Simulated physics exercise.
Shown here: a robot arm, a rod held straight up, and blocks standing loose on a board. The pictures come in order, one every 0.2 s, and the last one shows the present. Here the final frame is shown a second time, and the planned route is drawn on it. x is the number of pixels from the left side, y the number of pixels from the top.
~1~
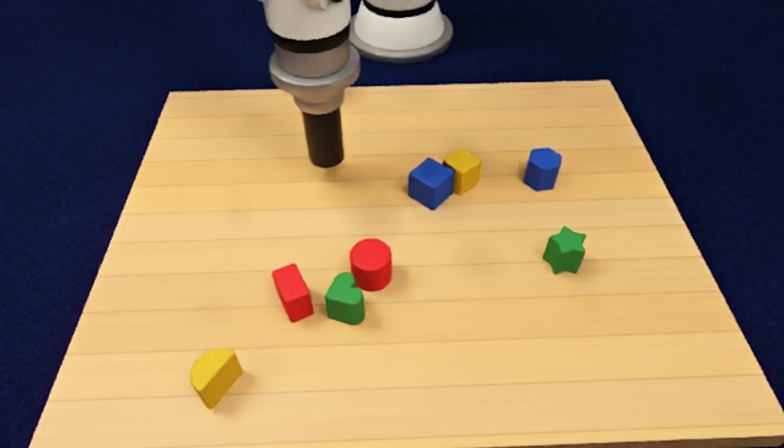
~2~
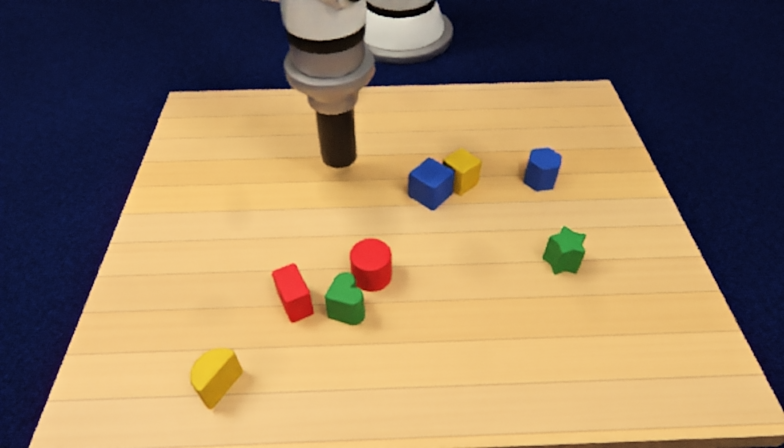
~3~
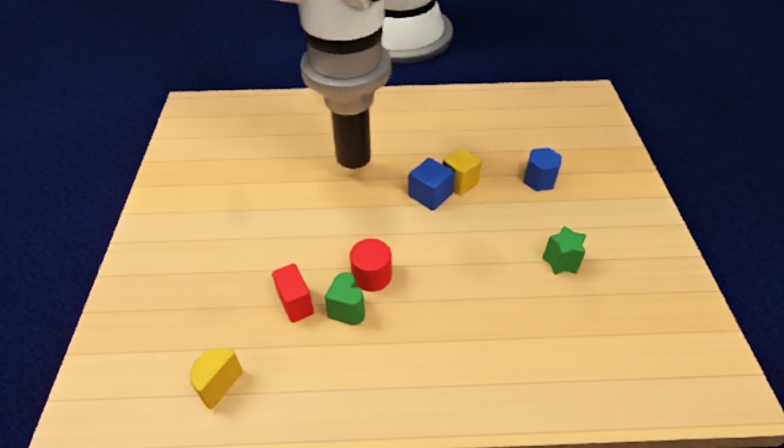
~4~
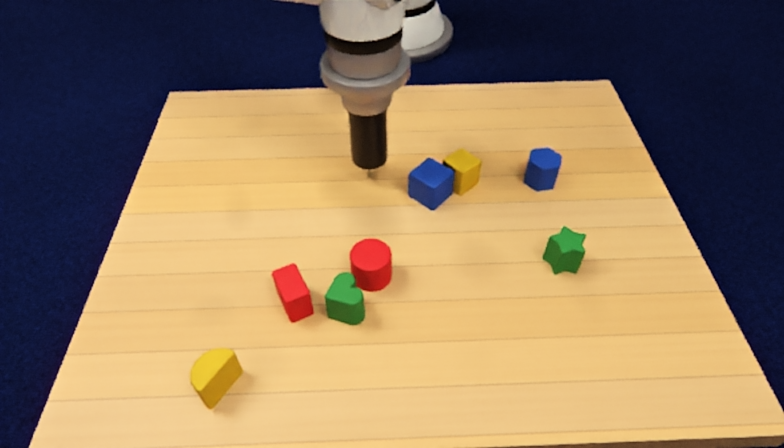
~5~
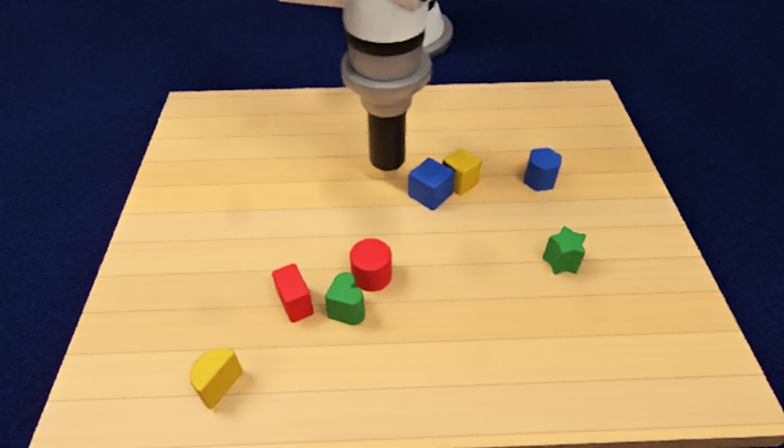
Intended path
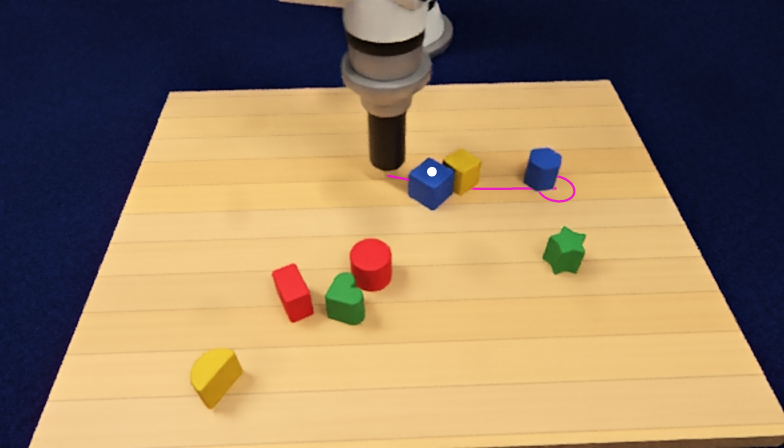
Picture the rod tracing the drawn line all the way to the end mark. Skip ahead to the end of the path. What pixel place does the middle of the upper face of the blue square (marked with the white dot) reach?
Near (471, 191).
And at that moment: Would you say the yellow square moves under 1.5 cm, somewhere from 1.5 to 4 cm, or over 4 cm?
Its displacement is above 4 cm.
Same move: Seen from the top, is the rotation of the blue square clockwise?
Yes
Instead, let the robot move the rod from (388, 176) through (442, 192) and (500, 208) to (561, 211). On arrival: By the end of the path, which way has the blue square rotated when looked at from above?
Its spin: Clockwise.
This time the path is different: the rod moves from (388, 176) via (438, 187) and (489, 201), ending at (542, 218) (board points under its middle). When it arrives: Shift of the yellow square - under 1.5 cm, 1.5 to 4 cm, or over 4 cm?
Displaced more than 4 cm.
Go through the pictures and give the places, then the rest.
The first frame shows lower end of the rod (327, 157), tops of blocks, blue square (432, 172), yellow square (462, 160), blue hexagon (546, 157).
The second frame shows rod (339, 157), blocks as before.
The third frame shows rod (354, 157), blocks as before.
The fourth frame shows rod (370, 158), blocks as before.
The fifth frame shows rod (388, 159), blue square (432, 172), yellow square (462, 160), blue hexagon (546, 157).
The drawn path runs from (388, 176) over (442, 186) and (499, 189) to (556, 188); the dot is on the blue square.
What follows on the original path. One third of the way, rod (444, 169); blue square (462, 186), turned 35° clockwise; yellow square (483, 161).
Two thirds of the way, rod (503, 172); blue square (471, 191), turned 55° clockwise; yellow square (533, 154), turned 55° anticlockwise; blue hexagon (565, 157), turned 25° anticlockwise.
At the end, rod (561, 172); blue square (471, 191), turned 55° clockwise; yellow square (565, 144), turned 125° anticlockwise; blue hexagon (596, 146).
